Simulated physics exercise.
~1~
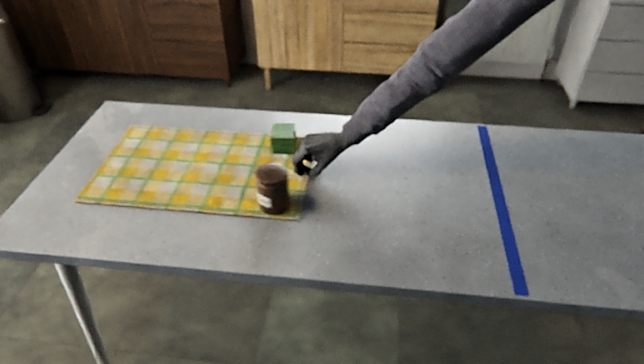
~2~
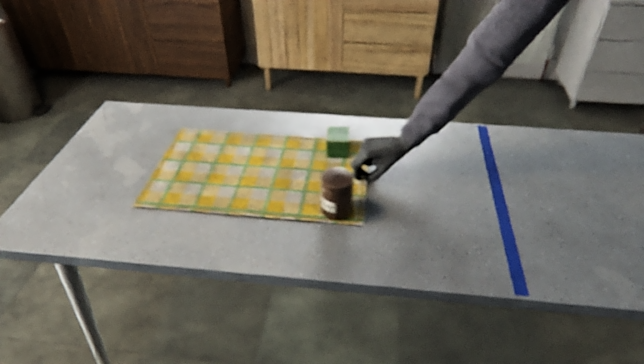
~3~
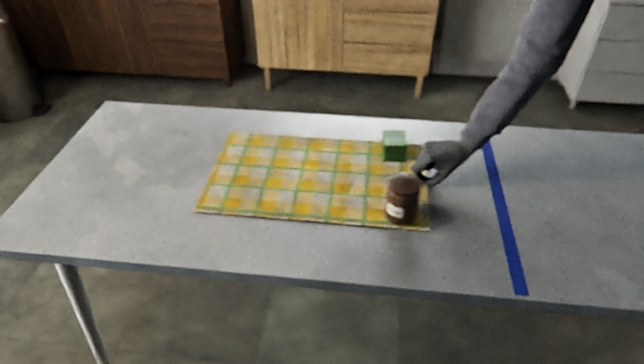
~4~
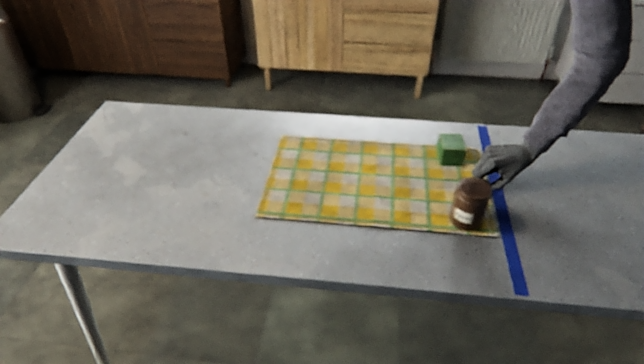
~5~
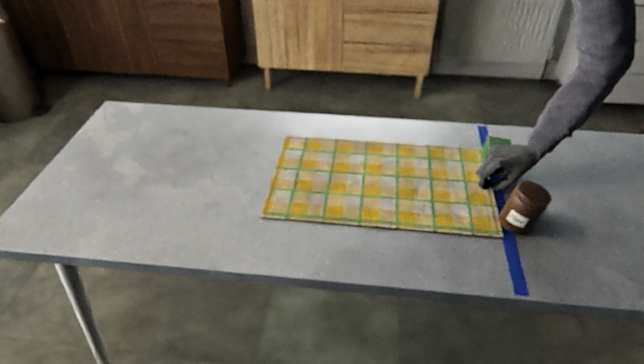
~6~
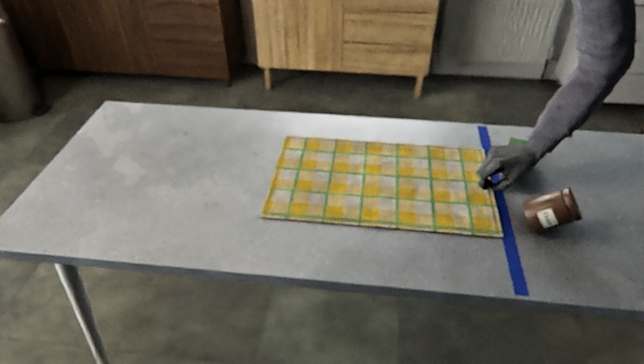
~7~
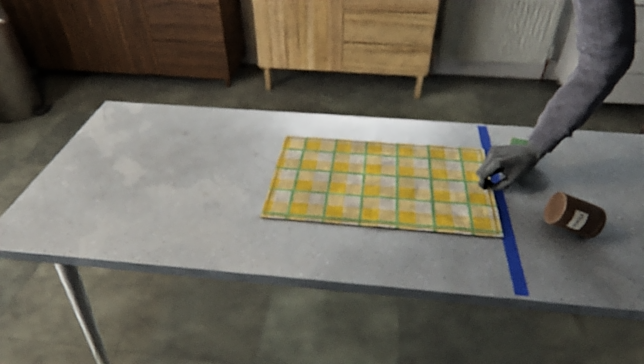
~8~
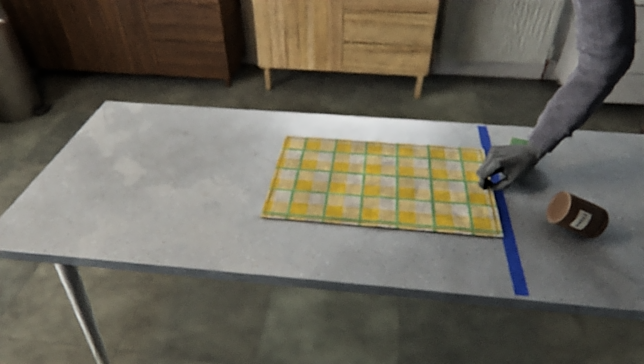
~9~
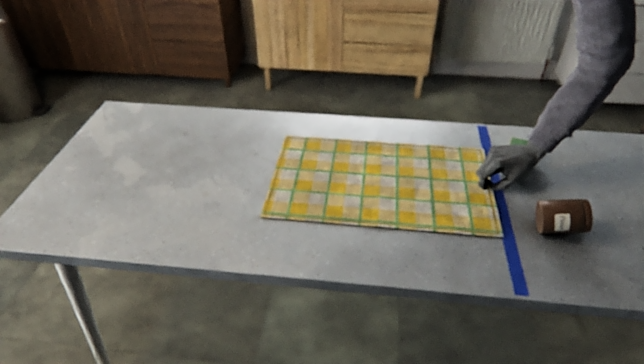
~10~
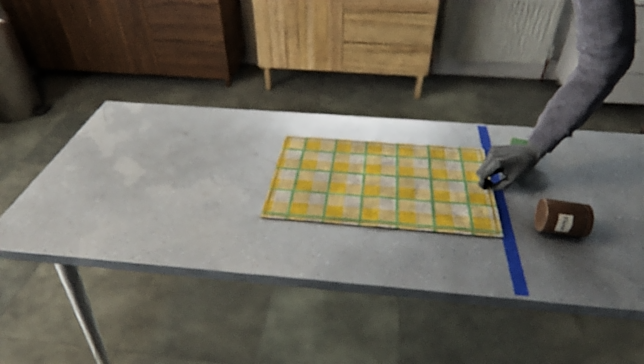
A yellow checked place mat carries a brown jar near its front right corner and a small green block behind it, on a grey table seen from above at a slight angle, with wooden cabinets beyond. A dark-gloved hand in a grey sleeve drags the mat steadily right towards a strip of blue tape, both objects riding upright. The mat stops at the tape, and the jar slides off its right edge, tilting. The green block slips past the edge too, mostly hidden behind the hand. The jar topples, rolls slightly, and rests on its side beyond the tape.
